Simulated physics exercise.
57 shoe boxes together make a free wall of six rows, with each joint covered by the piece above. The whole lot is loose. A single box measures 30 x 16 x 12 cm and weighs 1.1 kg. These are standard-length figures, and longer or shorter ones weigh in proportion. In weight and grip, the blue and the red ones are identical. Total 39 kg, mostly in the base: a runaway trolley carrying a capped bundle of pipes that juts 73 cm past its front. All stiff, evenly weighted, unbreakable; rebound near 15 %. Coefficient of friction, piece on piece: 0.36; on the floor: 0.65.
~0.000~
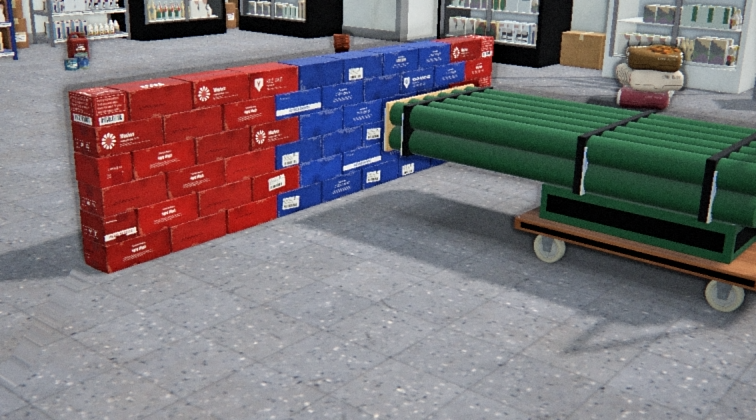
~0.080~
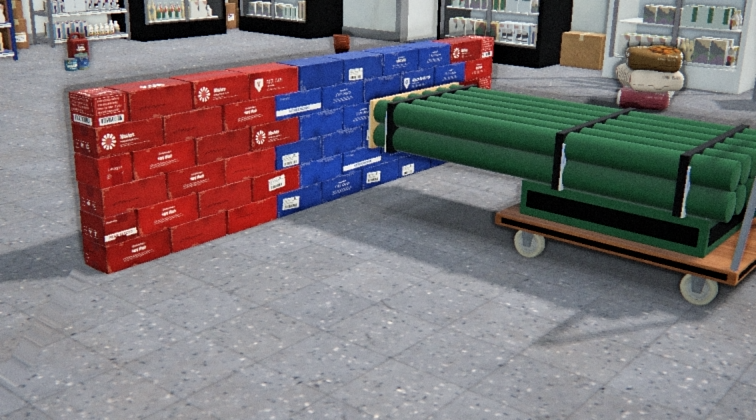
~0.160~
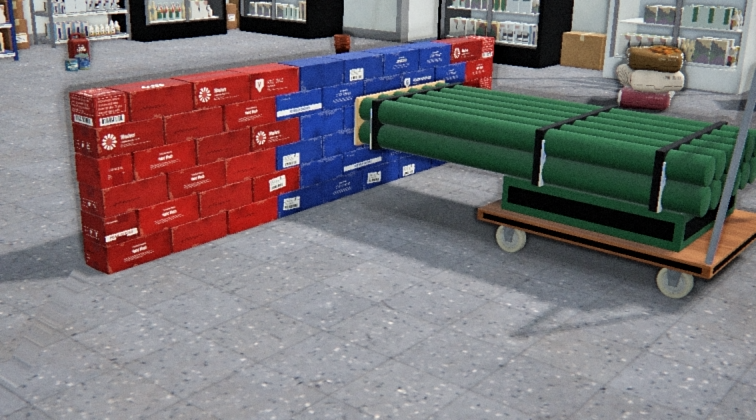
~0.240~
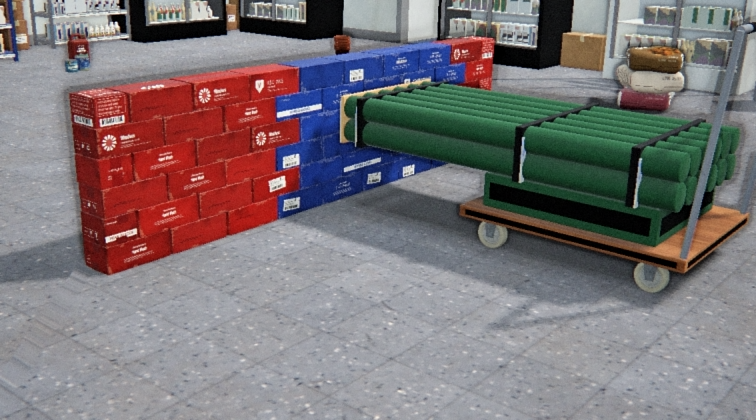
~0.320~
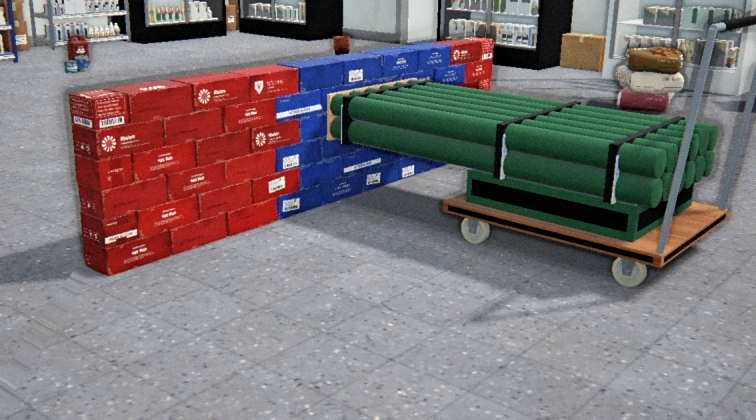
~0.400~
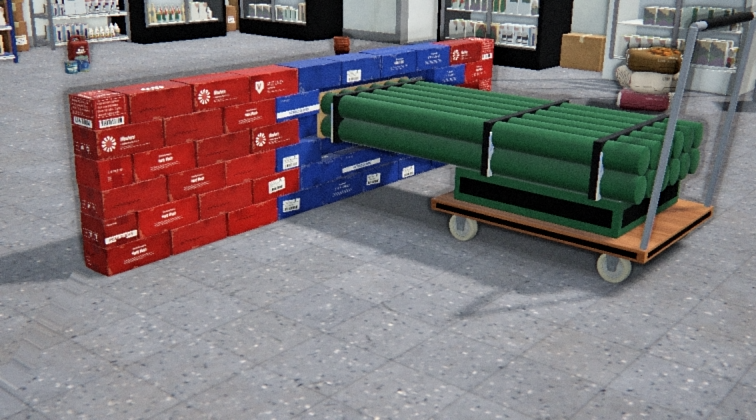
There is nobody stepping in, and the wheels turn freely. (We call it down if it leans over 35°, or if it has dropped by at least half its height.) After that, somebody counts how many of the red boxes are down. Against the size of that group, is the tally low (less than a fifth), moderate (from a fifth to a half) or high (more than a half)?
Low.
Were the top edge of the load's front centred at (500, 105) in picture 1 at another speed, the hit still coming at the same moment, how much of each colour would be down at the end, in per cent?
Down at the end: Red 0 per cent, blue 50 per cent.
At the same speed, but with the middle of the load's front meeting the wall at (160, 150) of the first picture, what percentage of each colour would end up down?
In that case red 60, blue 10 per cent.
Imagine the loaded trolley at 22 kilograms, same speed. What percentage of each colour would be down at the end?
Down by colour: Red 10, blue 60 per cent.
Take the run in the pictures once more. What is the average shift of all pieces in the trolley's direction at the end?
Averaged out, it's some 15 centimetres.
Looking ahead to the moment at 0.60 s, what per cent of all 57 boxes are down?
0 per cent by then.
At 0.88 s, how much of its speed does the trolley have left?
Speed: Around 0.5 m/s.
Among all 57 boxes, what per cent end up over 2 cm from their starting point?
The shifted ones make up 35 per cent.
After 0.60 s, load 19 cm past the wall's line, still rolling; none of the 30 red boxes down (0 of 57 in all colours); top red box unmoved; top blue box 11 cm from its place.
After 0.88 s, load 33 cm past the wall's line, still rolling; 1 of the 30 red boxes down (16 of 57 in all colours); top red box unmoved; top blue box 23° from how it stood, 52 mm lower.
After 1.30 s, load 50 cm past the wall's line, still rolling; 2 of the 30 red boxes down (18 of 57 in all colours); top red box unmoved; top blue box on its side.
In the end (3.0 s), load 77 cm past the wall's line, stopped; 2 of the 30 red boxes down (18 of 57 in all colours); top red box unmoved; top blue box on its side. That is 7 per cent. From the last view, middles, top red box near (476, 49), top blue box near (198, 171).
